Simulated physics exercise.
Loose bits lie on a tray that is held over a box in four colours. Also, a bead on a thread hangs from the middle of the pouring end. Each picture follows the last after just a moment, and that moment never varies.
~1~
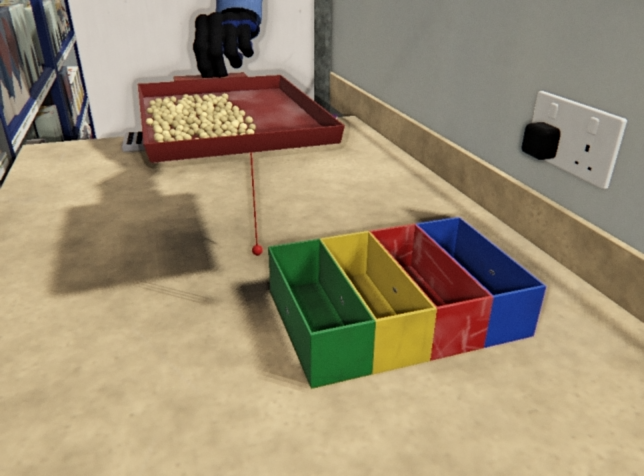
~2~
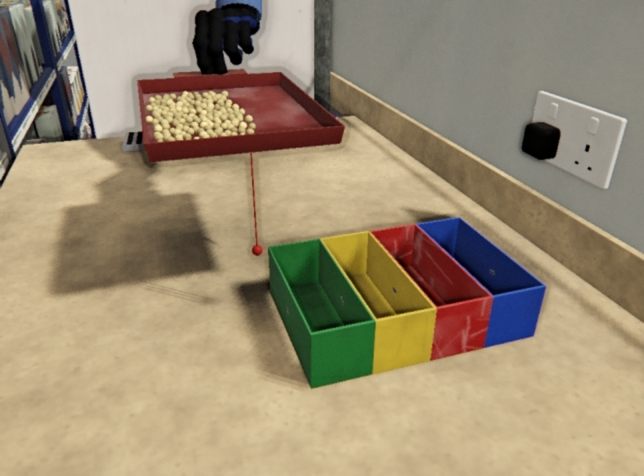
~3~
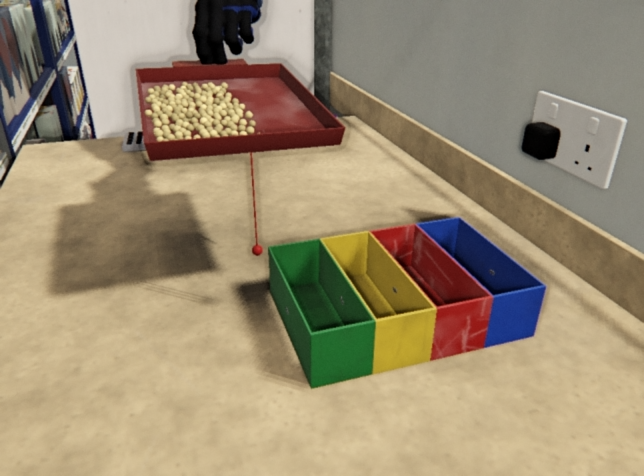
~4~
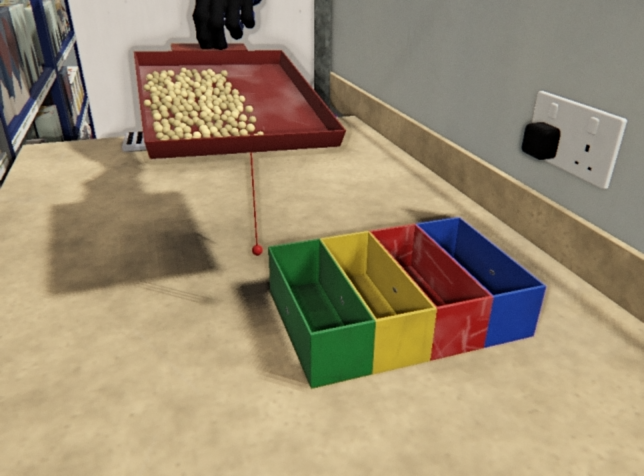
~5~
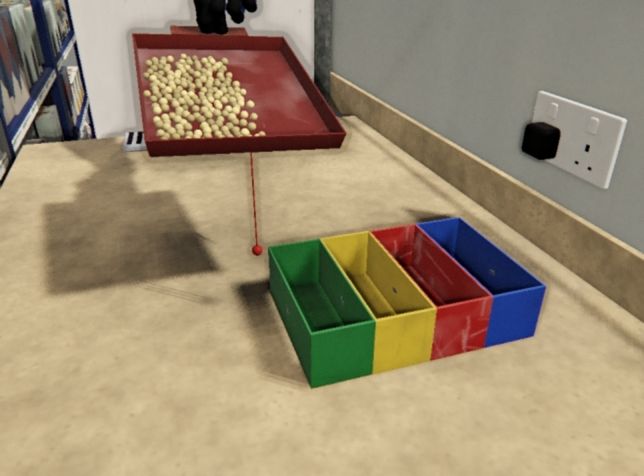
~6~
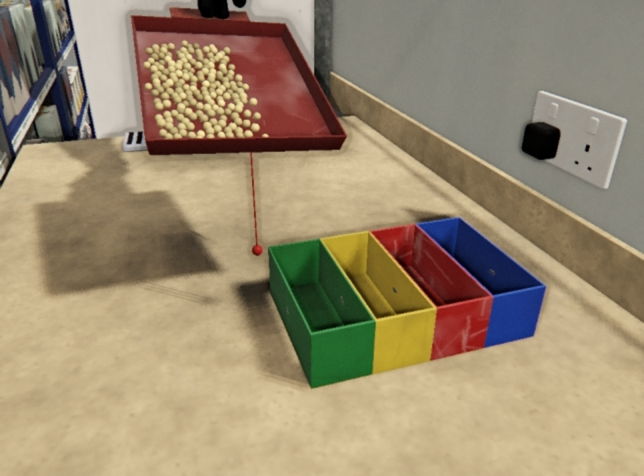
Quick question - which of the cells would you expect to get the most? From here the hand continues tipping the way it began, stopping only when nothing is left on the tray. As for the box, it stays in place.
I would expect the green cell to get the most.
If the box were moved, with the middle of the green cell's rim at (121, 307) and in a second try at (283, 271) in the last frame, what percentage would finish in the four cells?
It would be roughly 60 per cent in the first placement and roughly 90 per cent in the second.
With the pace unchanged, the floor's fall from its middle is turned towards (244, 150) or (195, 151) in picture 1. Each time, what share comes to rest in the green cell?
You'd get 30 per cent the first time and 0 per cent the second time.
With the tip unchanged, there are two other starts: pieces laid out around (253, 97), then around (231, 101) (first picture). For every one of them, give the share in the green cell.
It would be roughly 40 per cent for the first and roughly 50 per cent for the second.
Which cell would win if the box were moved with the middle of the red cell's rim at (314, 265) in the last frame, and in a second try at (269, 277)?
So the first one goes to red and the second to that blue cell.
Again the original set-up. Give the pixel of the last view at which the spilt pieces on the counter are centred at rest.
The middle lies near (269, 366).
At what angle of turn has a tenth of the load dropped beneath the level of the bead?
It is at around 90 degrees by then.
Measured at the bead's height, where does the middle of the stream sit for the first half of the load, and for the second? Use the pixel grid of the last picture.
Initially about (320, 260); subsequently about (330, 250).
Shortly afterwards, tray tipped steeply; all but a few on the tray; only a few in the yellow cell; only a few falling or outside the box.
Next, tray tipped right over; near half on the tray; a little in the green cell; a little in the yellow cell; near a third falling or outside the box.
Some moments later, tray tipped past a quarter turn; near half in the green cell; near a third in the yellow cell; near a quarter falling or outside the box.
In the end, tray tipped past a quarter turn; near half in the green cell; near a third in the yellow cell; none at all in the red cell; none at all in the blue cell; near a quarter outside the box.
